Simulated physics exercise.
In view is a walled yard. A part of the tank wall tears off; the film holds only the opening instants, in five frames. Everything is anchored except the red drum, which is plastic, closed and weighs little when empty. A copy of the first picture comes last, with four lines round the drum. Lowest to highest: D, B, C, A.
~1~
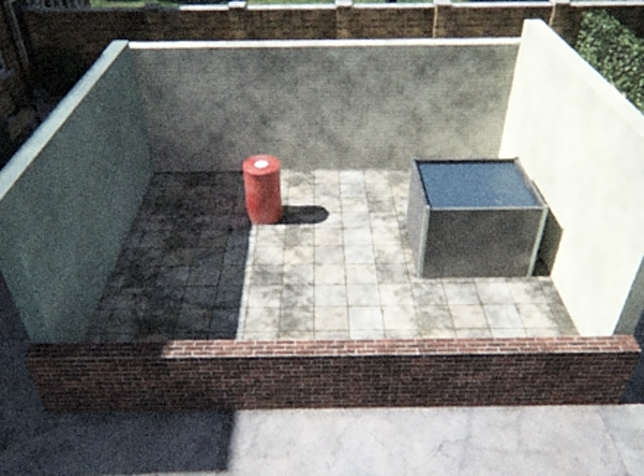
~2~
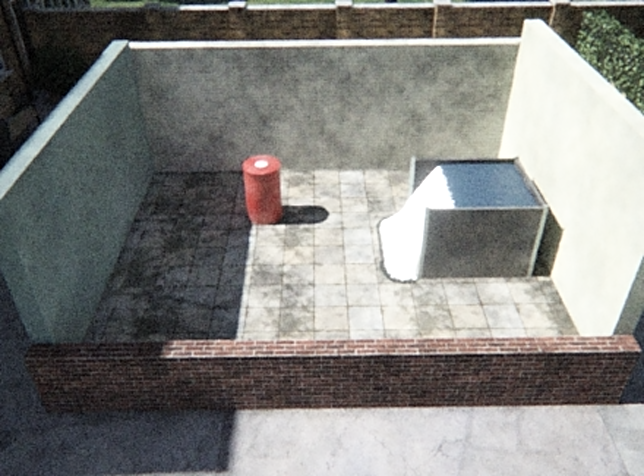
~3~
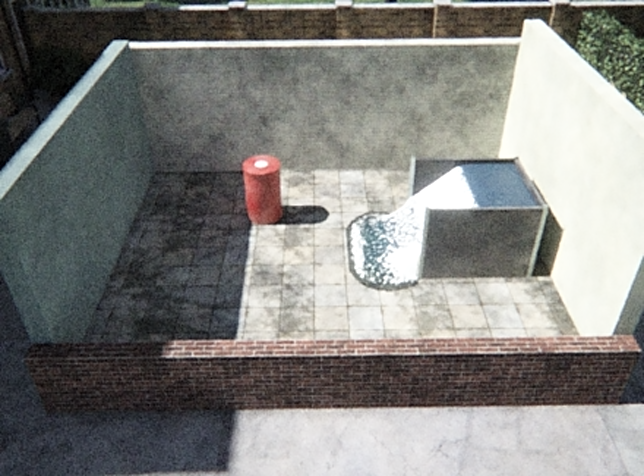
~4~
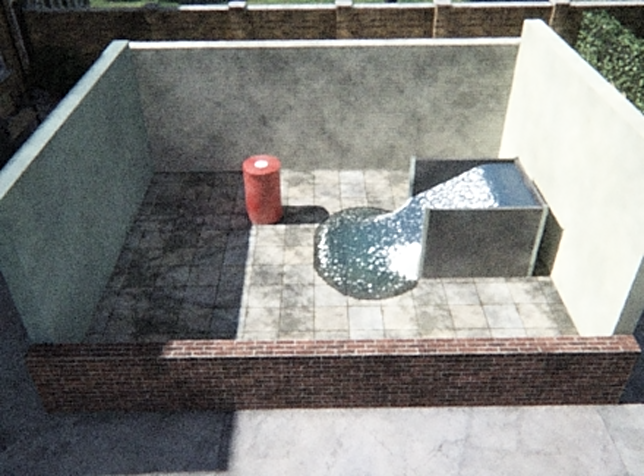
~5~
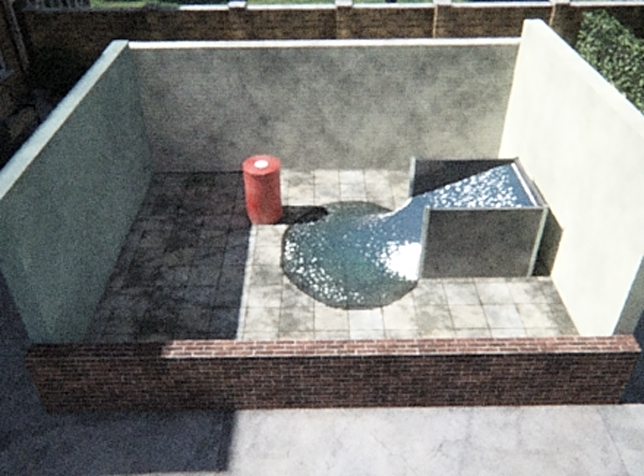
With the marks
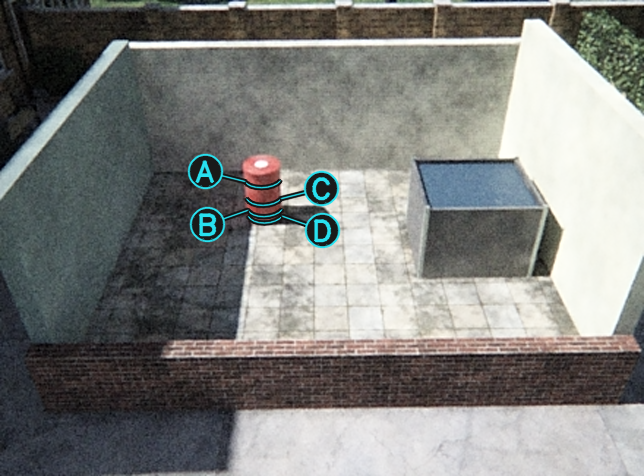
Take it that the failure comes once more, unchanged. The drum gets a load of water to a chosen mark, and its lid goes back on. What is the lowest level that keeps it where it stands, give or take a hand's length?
The limit is A.
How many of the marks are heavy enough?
One of the four.
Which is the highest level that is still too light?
It is C.
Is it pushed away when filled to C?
Yes.
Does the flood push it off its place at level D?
Yes.
In cyan, A at (261, 187); B at (264, 216); C at (263, 205); D at (264, 223); from the bottom up D, B, C, A.
Choosing A, it does not move.
Choosing B, it is pushed about 3 times its own width away.
Choosing C, it is pushed about its own width away.
Choosing D, it is pushed about 4 times its own width away.
